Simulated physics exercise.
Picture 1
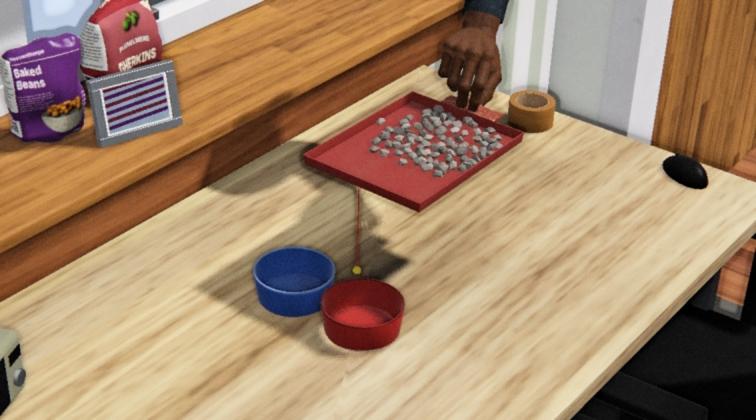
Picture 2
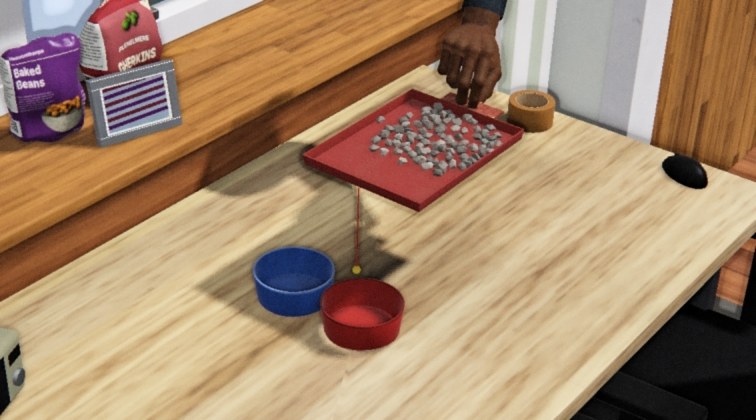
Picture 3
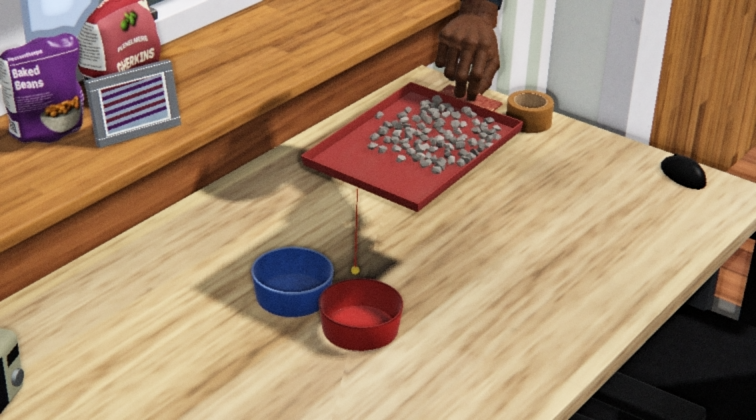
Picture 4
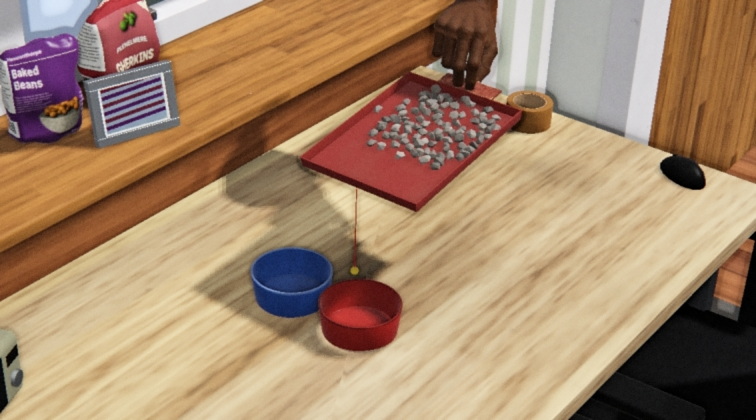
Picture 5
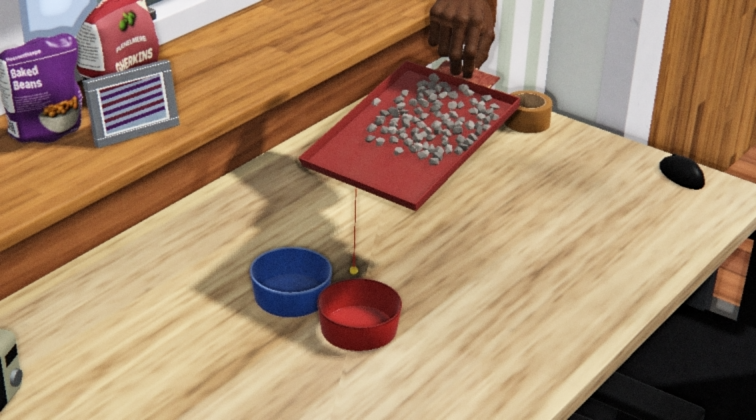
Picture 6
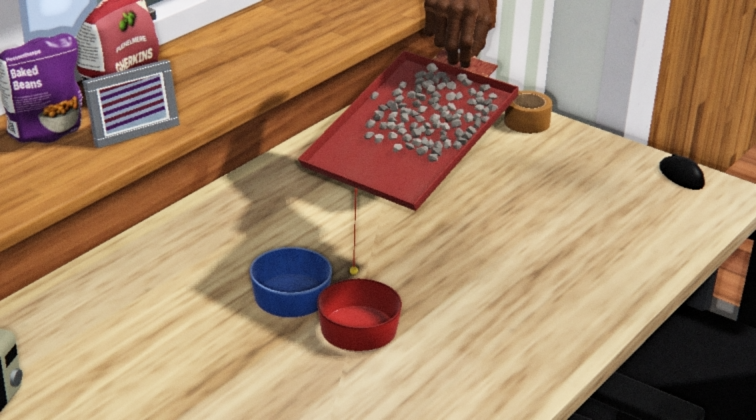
A hand raising the far end of a red tray of gray gravel, tilting it gradually above empty blue and red dishes.
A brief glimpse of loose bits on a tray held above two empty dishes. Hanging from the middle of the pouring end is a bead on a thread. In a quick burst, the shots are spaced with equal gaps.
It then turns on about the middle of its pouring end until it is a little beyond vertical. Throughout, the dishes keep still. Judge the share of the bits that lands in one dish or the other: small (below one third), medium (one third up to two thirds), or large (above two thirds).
The share is large.
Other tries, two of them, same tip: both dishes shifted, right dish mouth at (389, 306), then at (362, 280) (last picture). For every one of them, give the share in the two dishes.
I'd expect some 60 percent, and then some 20 percent.
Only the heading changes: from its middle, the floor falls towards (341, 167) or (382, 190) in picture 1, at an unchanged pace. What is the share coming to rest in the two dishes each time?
First case about 90 percent; second case about 70 percent.
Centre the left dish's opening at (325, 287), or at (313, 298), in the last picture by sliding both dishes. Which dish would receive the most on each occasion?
Going by the two tries in order: The left-placed dish, then the left-placed dish.
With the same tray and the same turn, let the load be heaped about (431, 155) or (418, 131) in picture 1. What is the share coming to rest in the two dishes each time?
You'd get 80 % the first time and 80 % the second.
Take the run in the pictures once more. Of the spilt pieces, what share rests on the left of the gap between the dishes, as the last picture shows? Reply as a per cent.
80 per cent, about.
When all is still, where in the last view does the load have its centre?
Once nothing moves, the middle sits near (334, 318).
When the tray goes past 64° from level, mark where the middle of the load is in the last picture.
Check around (348, 179) in the last picture.
Soon, tray tipped steeply; most on the tray; about a quarter in the air.
A while on, tray tipped past a quarter turn; about a third on the tray; about a quarter in the right dish; about a quarter in the left dish; a small part outside both; a small part in the air.
Towards the end, tray tipped past a quarter turn; about half in the right dish; about a third in the left dish; about a quarter outside both.
Finally, tray tipped past a quarter turn; about half in the right dish; about a third in the left dish; about a quarter outside both.
